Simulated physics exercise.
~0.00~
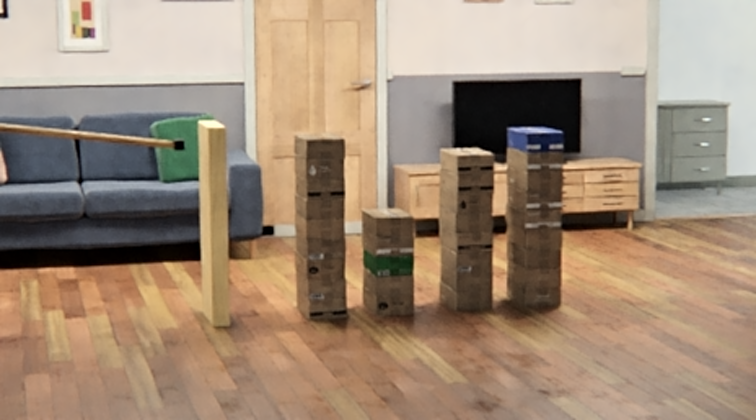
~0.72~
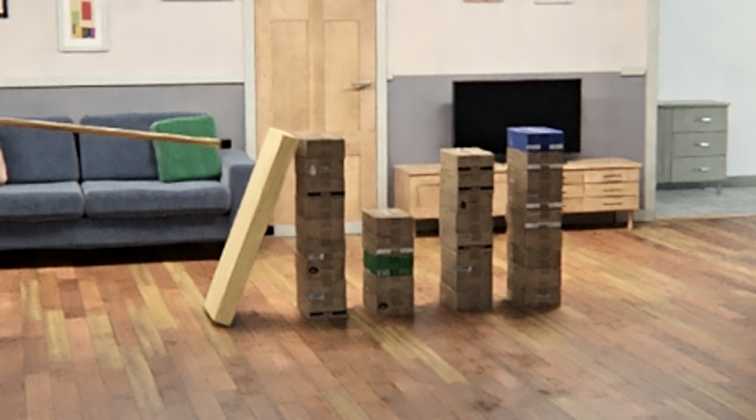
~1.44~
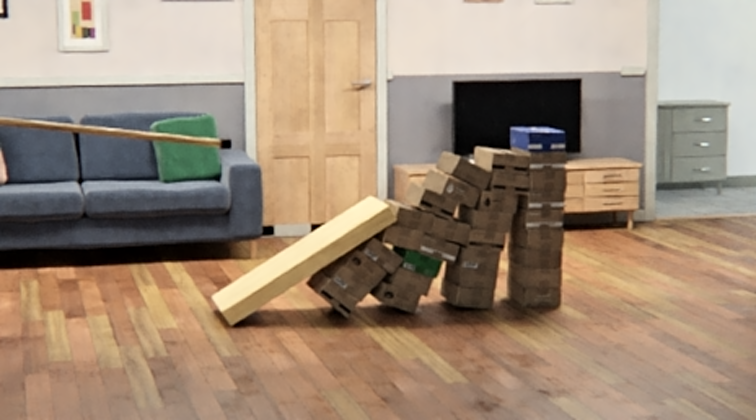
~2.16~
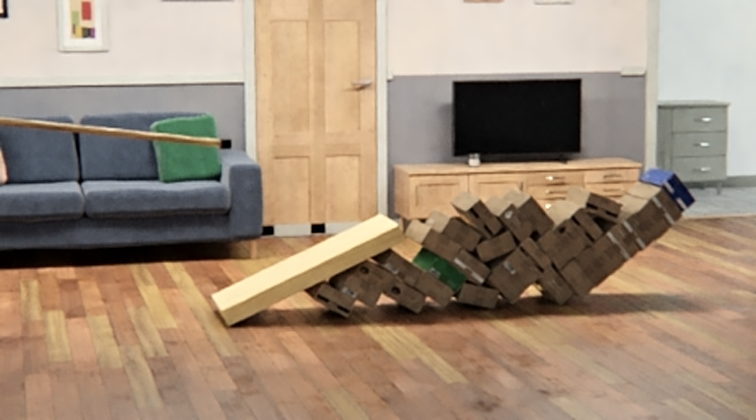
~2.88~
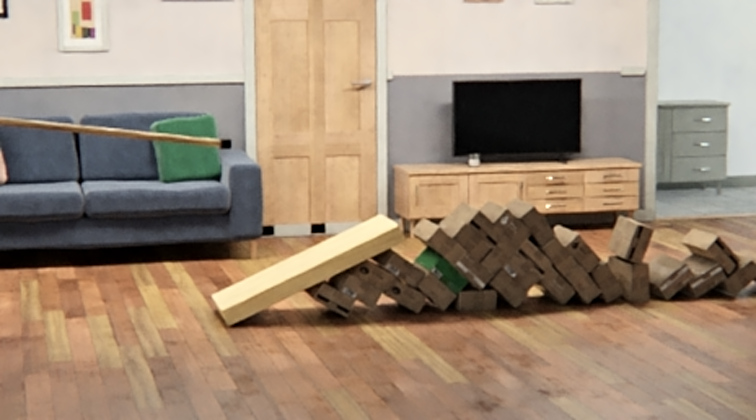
In a living room with a wooden floor, seen from the front by a still camera, a pale yellow board stands upright left of four stacks of brown boxes, with a blue sofa behind it and a television on a low cabinet at right. The second stack is short with a green box, and the last has a blue box on top. A pole from the left pushes the board rightward until it leans on the first stack. The stacks topple rightward one after another, carrying the blue box out of sight. The board rests slanted against a jumbled heap, with boxes scattered toward the right edge.
